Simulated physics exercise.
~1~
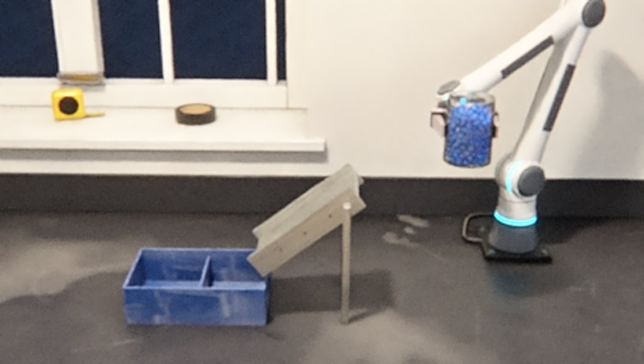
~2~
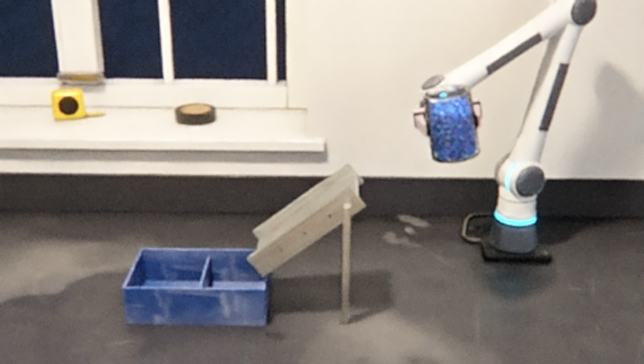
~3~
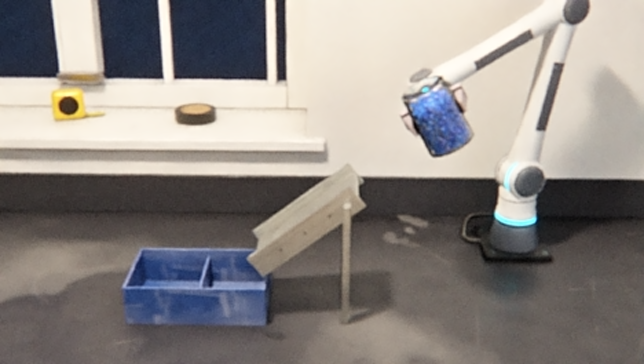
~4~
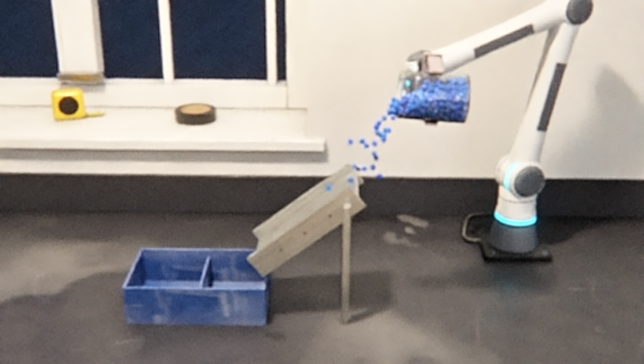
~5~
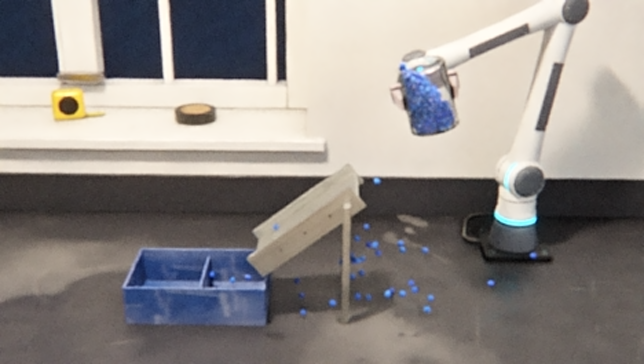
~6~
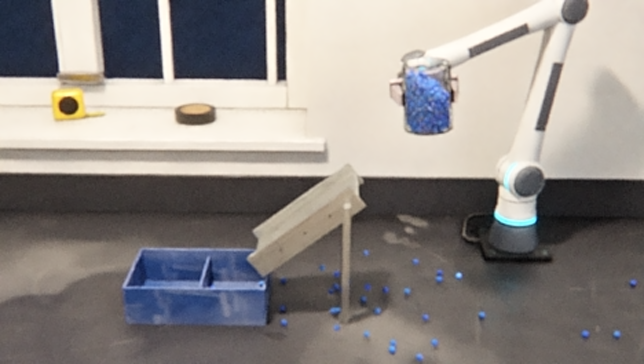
A robot arm tips a beaker, spills some blue beads around the chute, then rights it.
